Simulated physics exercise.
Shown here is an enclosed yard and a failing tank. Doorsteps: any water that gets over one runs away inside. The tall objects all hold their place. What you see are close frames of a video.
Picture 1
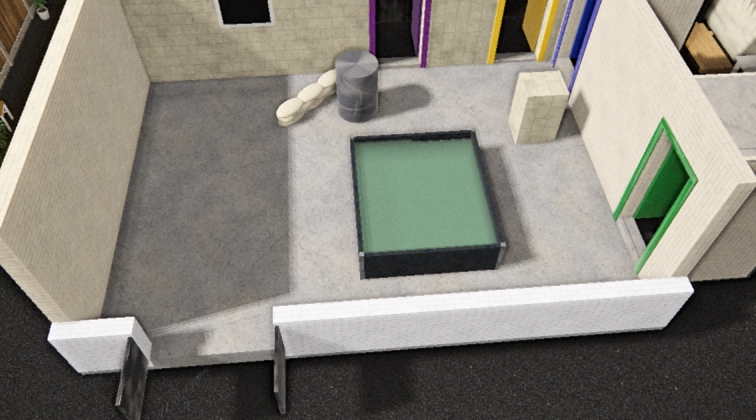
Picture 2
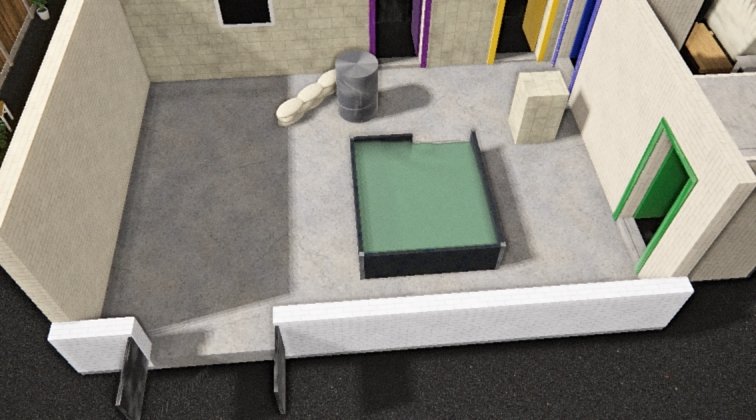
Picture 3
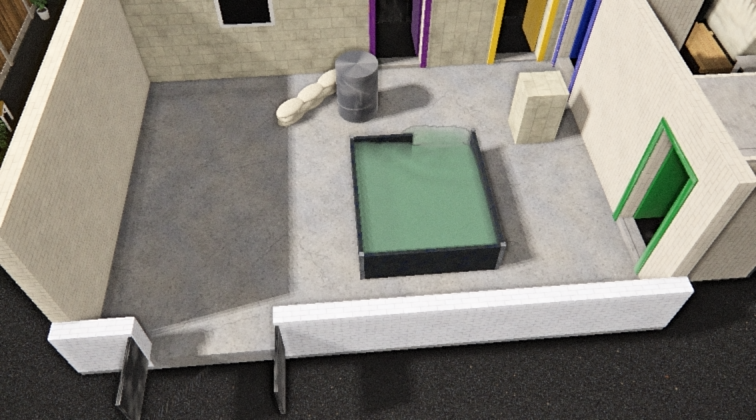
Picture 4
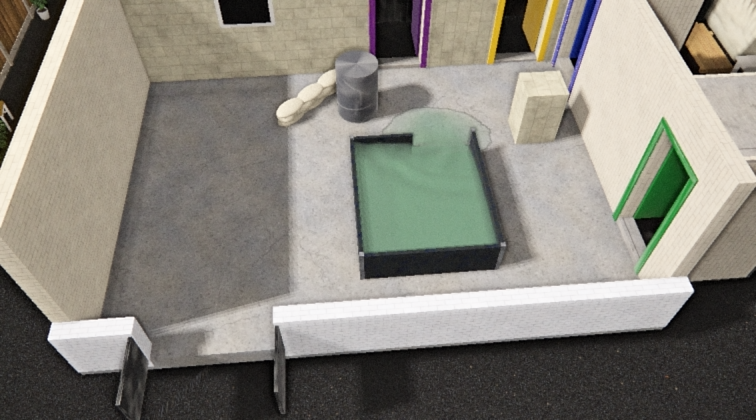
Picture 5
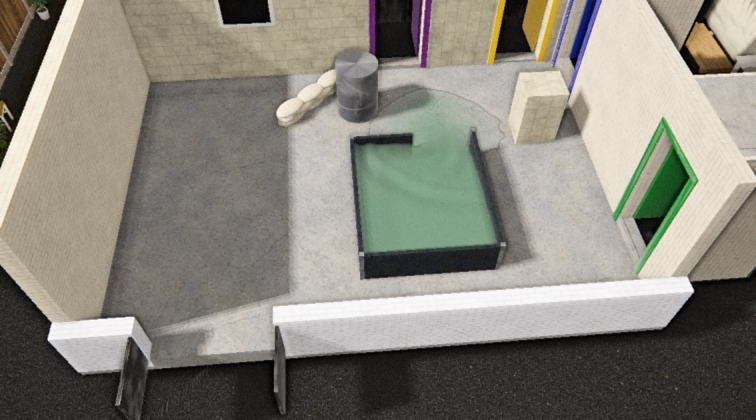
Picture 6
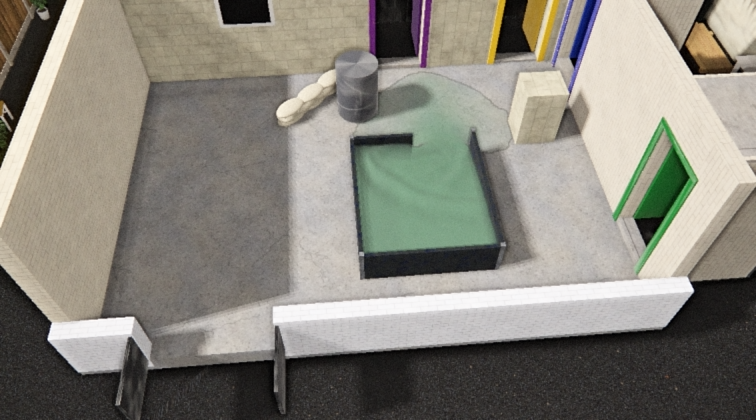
Green water in a dark-walled square tank broke out through a gap in the far side, then spread in a thin, widening fan across the yard floor toward the grey barrel and pale block.
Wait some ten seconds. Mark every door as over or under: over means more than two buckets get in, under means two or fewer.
Purple door - over; yellow door - over; blue door - under; green door - under.
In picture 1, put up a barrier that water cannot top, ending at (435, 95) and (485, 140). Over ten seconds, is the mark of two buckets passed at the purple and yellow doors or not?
I'd expect the purple door exceeds the limit while the yellow door stays within the limit.
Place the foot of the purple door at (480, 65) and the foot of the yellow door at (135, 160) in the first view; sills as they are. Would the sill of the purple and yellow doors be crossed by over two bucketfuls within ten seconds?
Finding - purple door breaks the limit, yellow door is safe.
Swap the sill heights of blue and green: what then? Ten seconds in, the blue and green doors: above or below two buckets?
Result, one by one - blue: Beyond the limit; green: Short of the limit.
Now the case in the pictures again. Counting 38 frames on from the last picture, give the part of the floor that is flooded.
About 55 in a hundred.
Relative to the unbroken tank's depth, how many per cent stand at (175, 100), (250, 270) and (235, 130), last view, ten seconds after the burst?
Around 6, 2 and 2 percent, in that order.
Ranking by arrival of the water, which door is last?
My answer: The green door.
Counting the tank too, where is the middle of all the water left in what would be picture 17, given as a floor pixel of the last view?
My guess is about (431, 168).
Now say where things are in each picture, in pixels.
The first frame shows the tank at (422, 191) is whole and still.
In the second frame, the front is at a hidden place, out from the gap on the tank's far side.
In the third frame, water pours out on the tank's far side and has run to (411, 130).
In the fourth frame, water pours out on the tank's far side and has run to (415, 112).
In the fifth frame, the front is at (421, 92), out from the gap on the tank's far side.
In the sixth frame, water pours out on the tank's far side and has run to (426, 75).
A moment on, water covers 15 % of the floor; the purple door under two buckets in, the yellow door not reached, the blue door not reached, the green door not reached.
Next, water covers 20 % of the floor; the purple door over two buckets in, the yellow door under two buckets in, the blue door wet at the sill, nothing in, the green door not reached.
Then, water covers 30 % of the floor; the purple door far over two buckets in, the yellow door over two buckets in, the blue door wet at the sill, nothing in, the green door not reached.
Later, water covers 55 % of the floor; the purple door far over two buckets in, the yellow door far over two buckets in, the blue door wet at the sill, nothing in, the green door wet at the sill, nothing in.
In the end, water covers 80 % of the floor; the purple door far over two buckets in, the yellow door far over two buckets in, the blue door wet at the sill, nothing in, the green door wet at the sill, nothing in.
